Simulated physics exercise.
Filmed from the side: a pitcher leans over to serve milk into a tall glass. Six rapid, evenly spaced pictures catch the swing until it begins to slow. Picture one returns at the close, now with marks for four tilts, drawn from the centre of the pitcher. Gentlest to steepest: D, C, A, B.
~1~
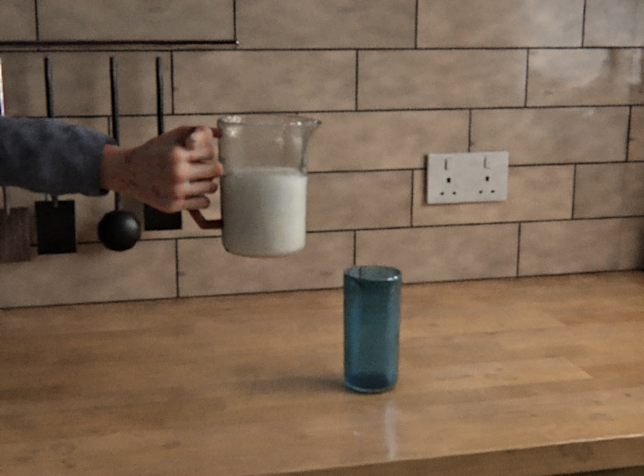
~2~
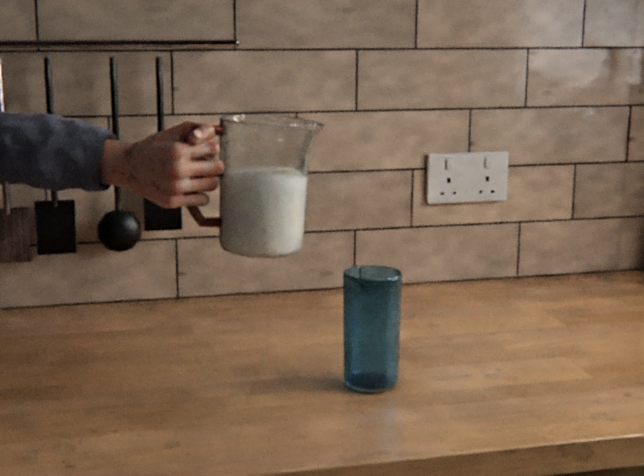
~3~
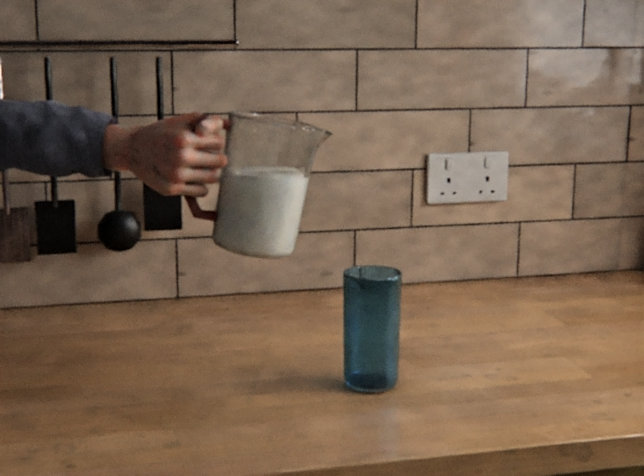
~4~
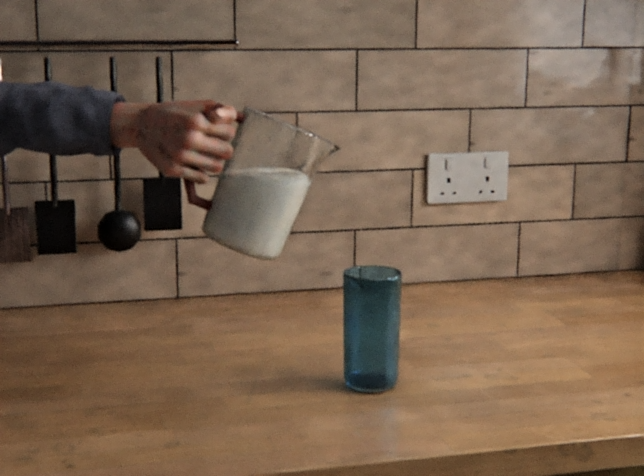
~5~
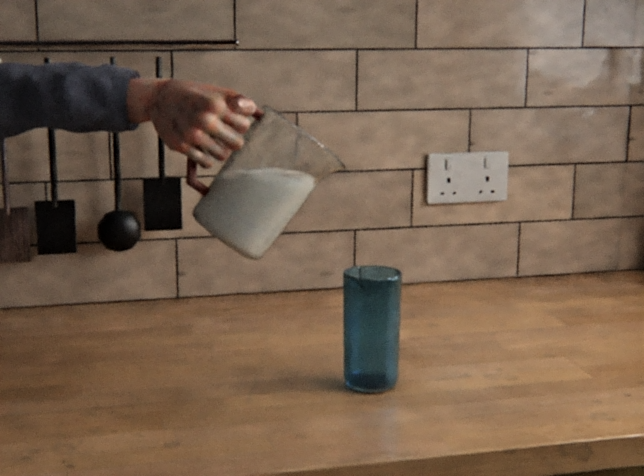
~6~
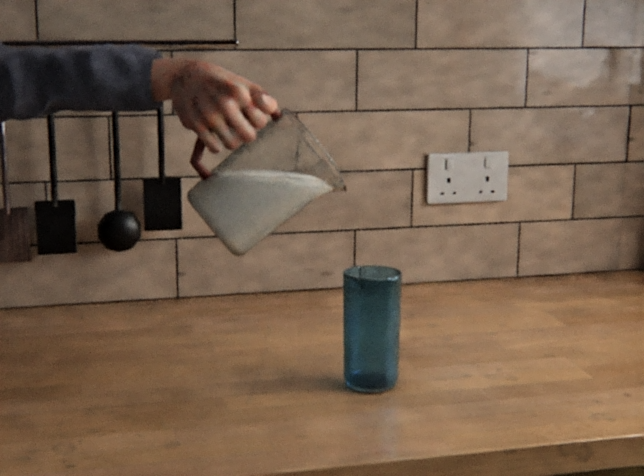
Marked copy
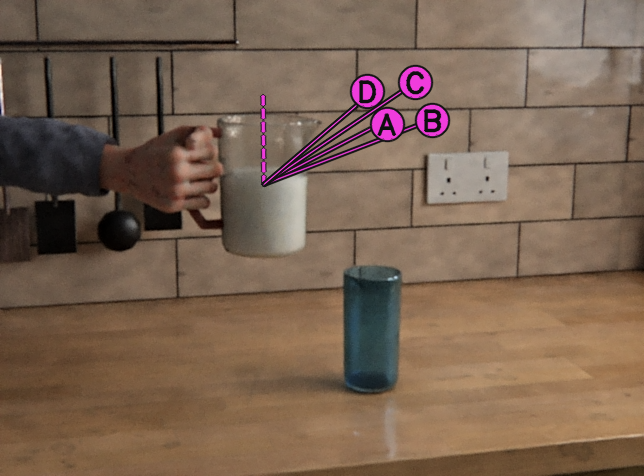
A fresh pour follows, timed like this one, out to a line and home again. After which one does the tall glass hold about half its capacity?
B works best here.
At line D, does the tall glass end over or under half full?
Under.
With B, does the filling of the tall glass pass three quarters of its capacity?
No, less.
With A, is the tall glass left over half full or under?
Under half.
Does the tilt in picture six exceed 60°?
No.
On the marked copy, A at (370, 128); B at (416, 125); C at (401, 91); D at (356, 105).
If A is chosen, the tall glass ends with about 30 % of what it can hold.
If B is chosen, the tall glass ends with about 50 % of what it can hold.
If C is chosen, the tall glass ends with about 15 % of what it can hold.
If D is chosen, the tall glass ends with about 5 % of what it can hold.
